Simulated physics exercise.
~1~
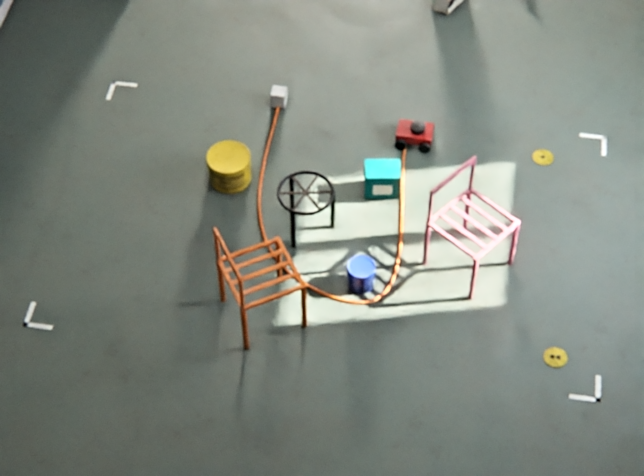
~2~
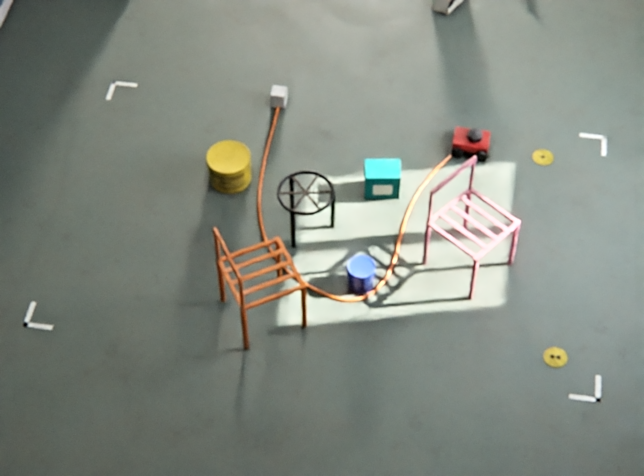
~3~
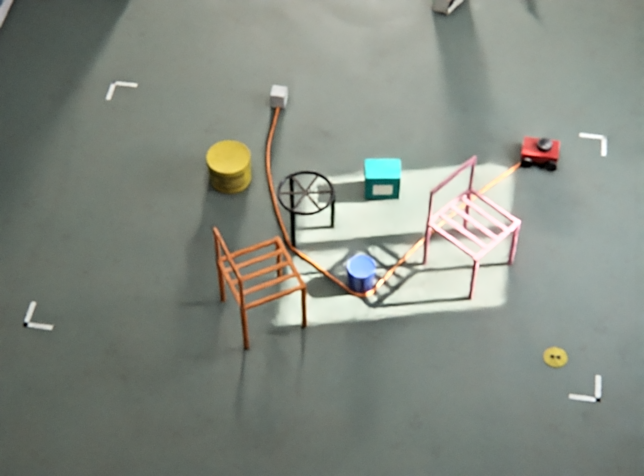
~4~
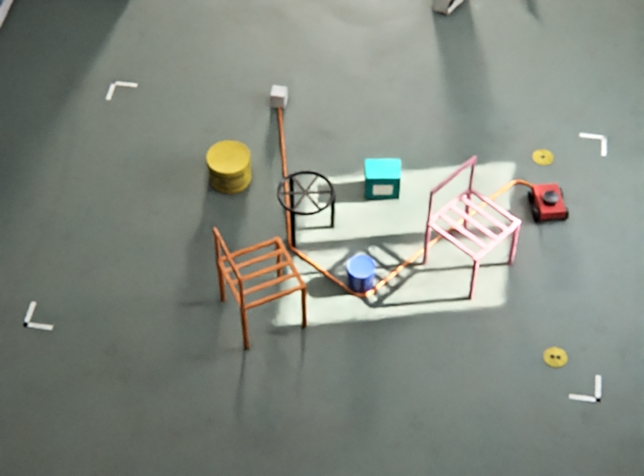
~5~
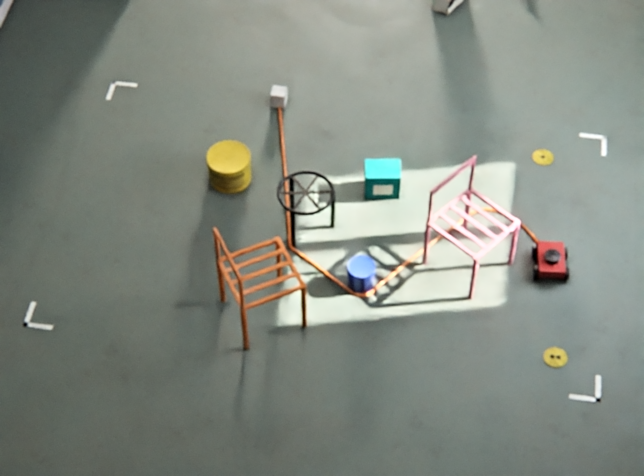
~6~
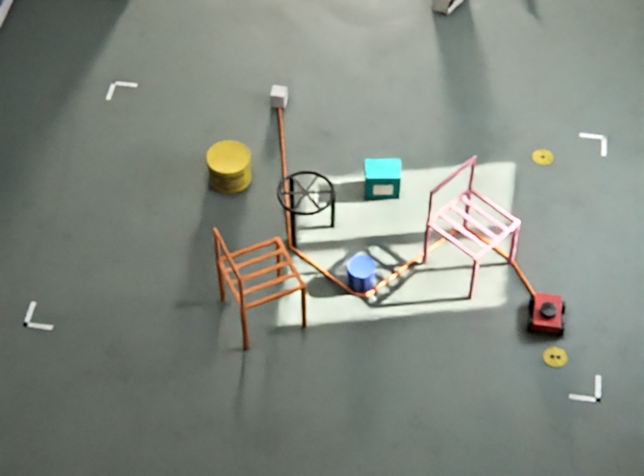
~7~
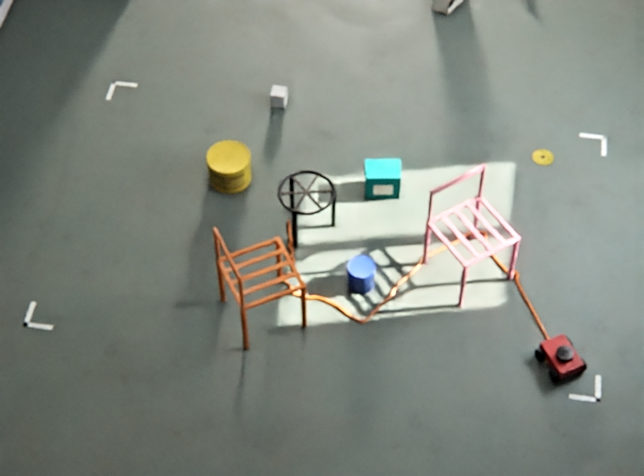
In the video, a small red cart trailing an orange cord moves right past a teal box, then turns down beside a pink chair, pulling the cord taut around the furniture until it comes free of a small gray block and the pink chair shifts slightly.
